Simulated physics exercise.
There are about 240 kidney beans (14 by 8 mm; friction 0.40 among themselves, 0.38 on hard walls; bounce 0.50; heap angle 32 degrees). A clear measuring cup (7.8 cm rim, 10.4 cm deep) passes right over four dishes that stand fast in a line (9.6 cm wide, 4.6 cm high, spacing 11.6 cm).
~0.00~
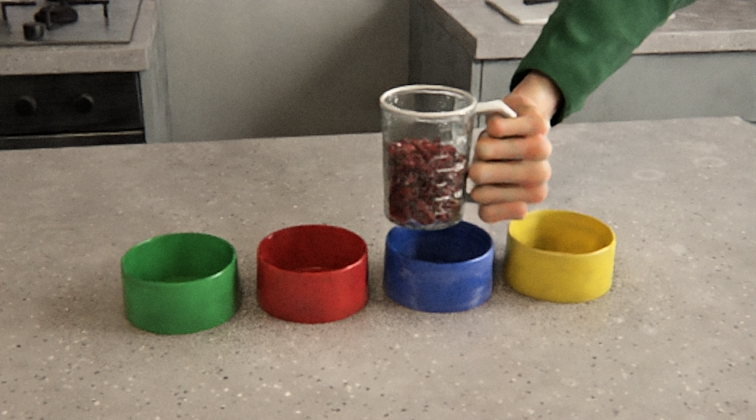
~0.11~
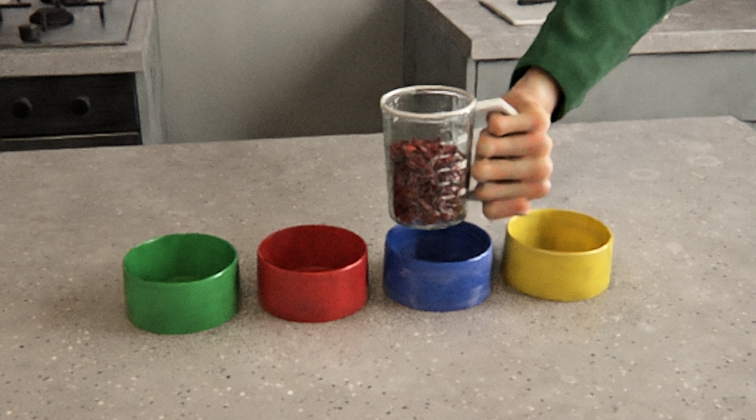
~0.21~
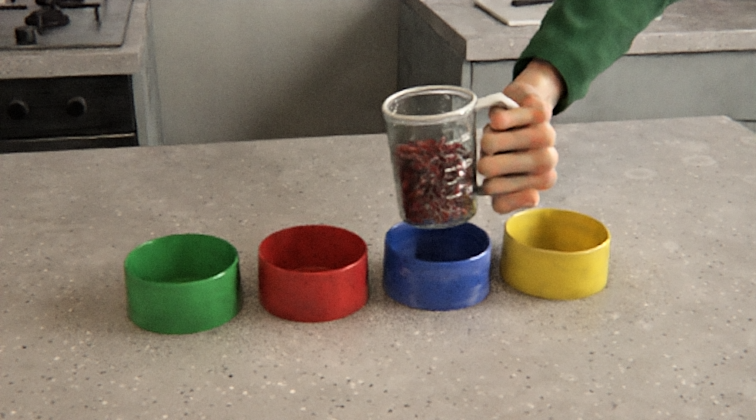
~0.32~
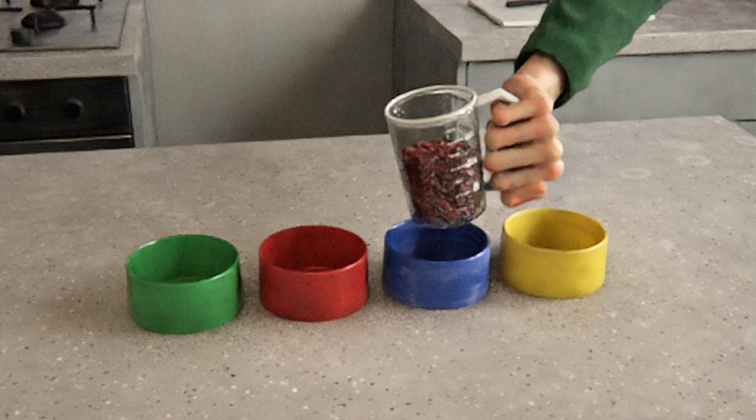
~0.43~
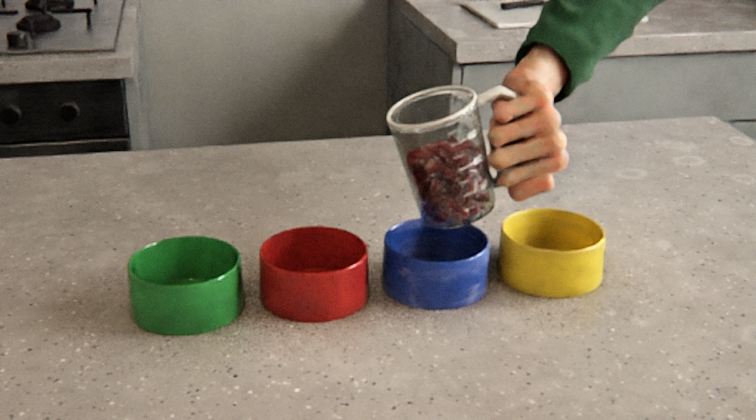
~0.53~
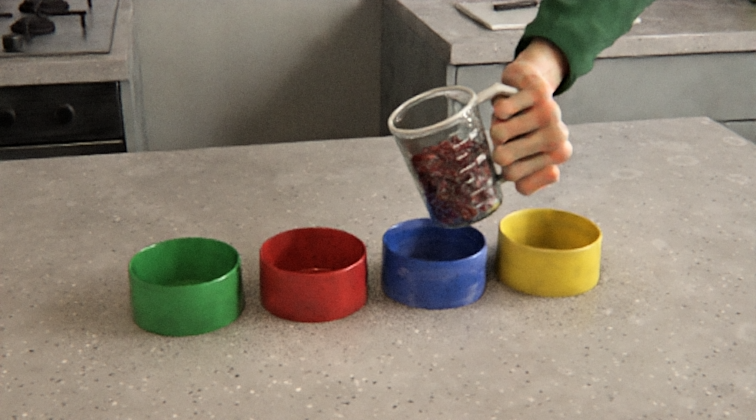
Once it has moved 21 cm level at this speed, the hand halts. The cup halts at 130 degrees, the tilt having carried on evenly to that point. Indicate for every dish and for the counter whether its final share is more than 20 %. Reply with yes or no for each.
Red: No, blue: No, green: No, yellow: Yes, counter: Yes.
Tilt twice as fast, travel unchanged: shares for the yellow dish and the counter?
Shares: Yellow at 0; counter at 0.
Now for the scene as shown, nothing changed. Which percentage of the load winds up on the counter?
30 %.
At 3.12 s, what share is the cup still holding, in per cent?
Some 0 per cent of the load.
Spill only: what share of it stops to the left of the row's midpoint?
Roughly 0 per cent of them.
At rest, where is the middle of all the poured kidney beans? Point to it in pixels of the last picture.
Resting centre estimate: Around (522, 265).
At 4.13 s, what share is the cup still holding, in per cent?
Roughly 0 %.
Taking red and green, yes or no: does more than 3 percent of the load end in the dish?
Note - red negative, green negative.
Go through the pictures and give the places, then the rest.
In the first picture, cup at (426, 158), tilt 0 degrees, lip at (383, 102), moved 0.0 cm; middle of the pieces at (430, 180); green dish at (179, 258); red dish at (312, 249); blue dish at (440, 240); yellow dish at (561, 232).
In the second picture, cup at (428, 158), tilt 2 degrees, lip at (383, 105), moved 0.3 cm; middle of the pieces at (433, 179).
In the third picture, cup at (434, 158), tilt 7 degrees, lip at (385, 110), moved 0.9 cm; middle of the pieces at (440, 178).
In the fourth picture, cup at (439, 158), tilt 12 degrees, lip at (387, 115), moved 1.4 cm; middle of the pieces at (447, 178).
In the fifth picture, cup at (445, 159), tilt 17 degrees, lip at (389, 121), moved 2.0 cm; middle of the pieces at (454, 177).
In the sixth picture, cup at (449, 159), tilt 21 degrees, lip at (391, 127), moved 2.6 cm; middle of the pieces at (460, 177); green dish at (185, 262); red dish at (313, 250); blue dish at (435, 240); yellow dish at (550, 230). The cup turns about 45 degrees a second and travels 6 cm a second.
After 2.08 s, tilt 91 degrees; cup holds 100 %.
After 3.12 s, tilt 130 degrees; cup holds 0 %, blue 10 %, yellow 60 %.
Then, at 4.13 s, tilt 130 degrees; cup holds 0 %, blue 10 %, yellow 60 %.
In the end, at 4.4 s, red 0 %, blue 10 %, green 0 %, yellow 60 %, counter 30 %.
